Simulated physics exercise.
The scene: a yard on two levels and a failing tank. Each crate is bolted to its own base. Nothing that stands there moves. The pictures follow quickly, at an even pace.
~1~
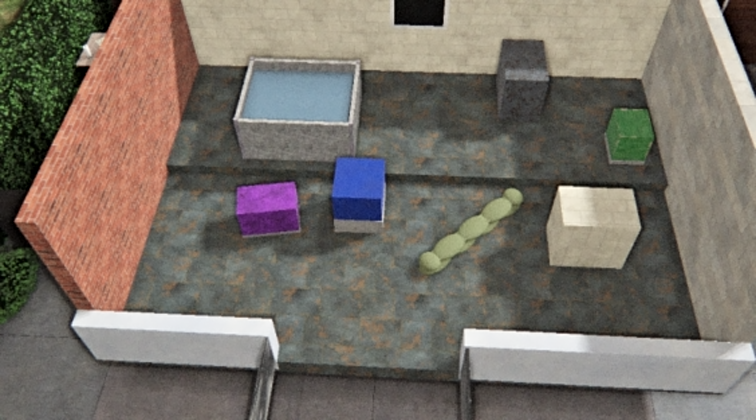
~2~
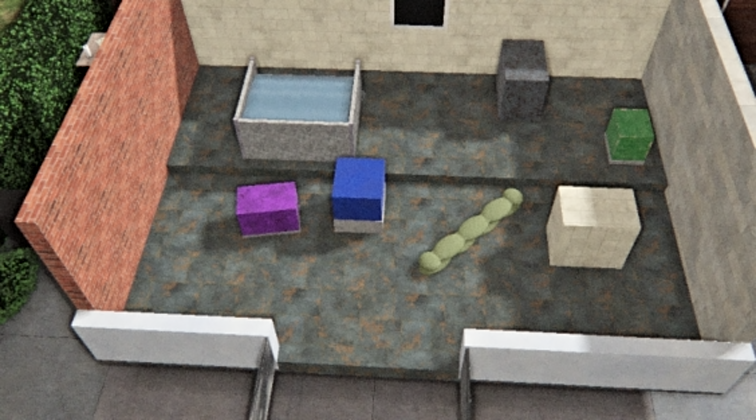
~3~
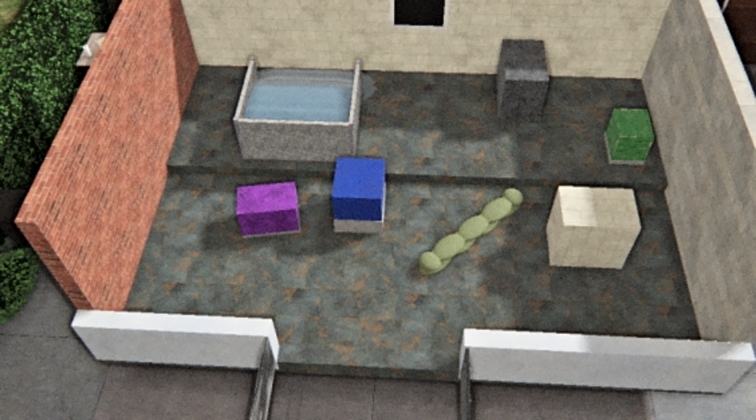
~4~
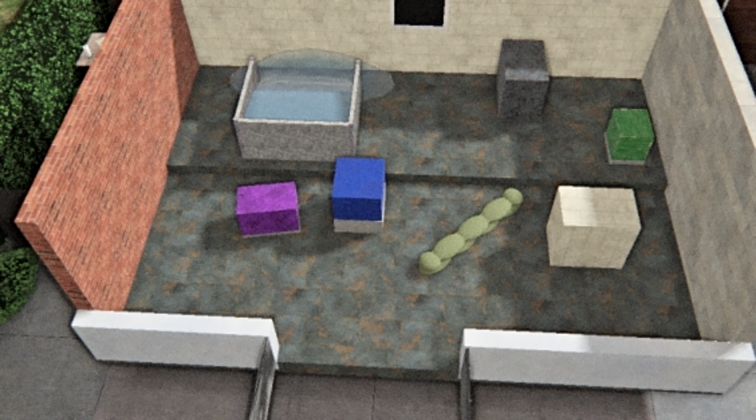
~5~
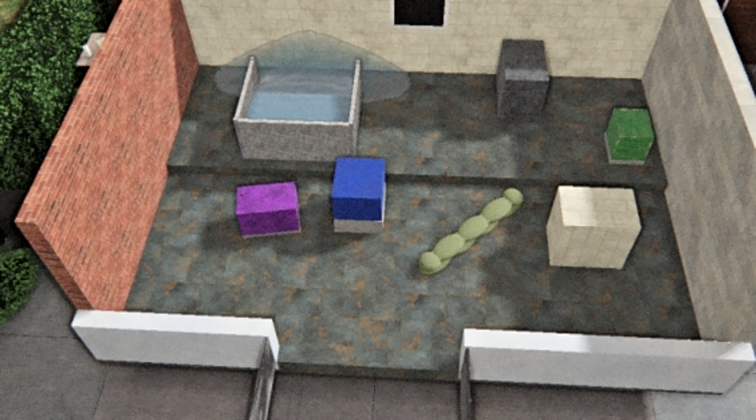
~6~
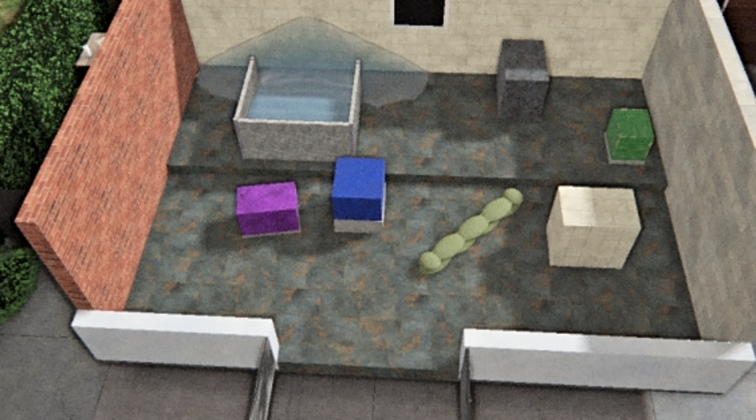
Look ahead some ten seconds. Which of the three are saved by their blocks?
In the end: The purple crate gets wet; the green crate stays dry; the blue crate stays dry.
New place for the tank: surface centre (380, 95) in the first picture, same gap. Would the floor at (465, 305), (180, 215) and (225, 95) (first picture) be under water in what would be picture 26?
In turn: Not flooded, covered, under water.
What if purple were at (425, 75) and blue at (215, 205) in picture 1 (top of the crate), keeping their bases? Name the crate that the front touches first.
That is the one in purple.
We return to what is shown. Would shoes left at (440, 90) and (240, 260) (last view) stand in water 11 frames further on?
In that order: Wet, not flooded.
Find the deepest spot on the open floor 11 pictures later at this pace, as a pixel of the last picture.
Around (200, 65).
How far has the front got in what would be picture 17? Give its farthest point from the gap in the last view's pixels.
Near (627, 78).
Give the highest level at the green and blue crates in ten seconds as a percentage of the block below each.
Near 60 and 20 in a hundred.
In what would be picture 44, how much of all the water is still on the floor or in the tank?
I make it 98 per cent.
A moment on, water covers 15 % of the floor; the purple crate not reached, the green crate not reached, the blue crate not reached.
Next, water covers 30 % of the floor; the purple crate not reached, the green crate not reached, the blue crate not reached.
Then, water covers 50 % of the floor; the purple crate water round its plinth, the green crate water round its plinth, the blue crate not reached.
Later, water covers 75 % of the floor; the purple crate water round its plinth, the green crate water round its plinth, the blue crate water round its plinth.
In the end, water covers 90 % of the floor; the purple crate was topped, the green crate stayed above the water, the blue crate stayed above the water.
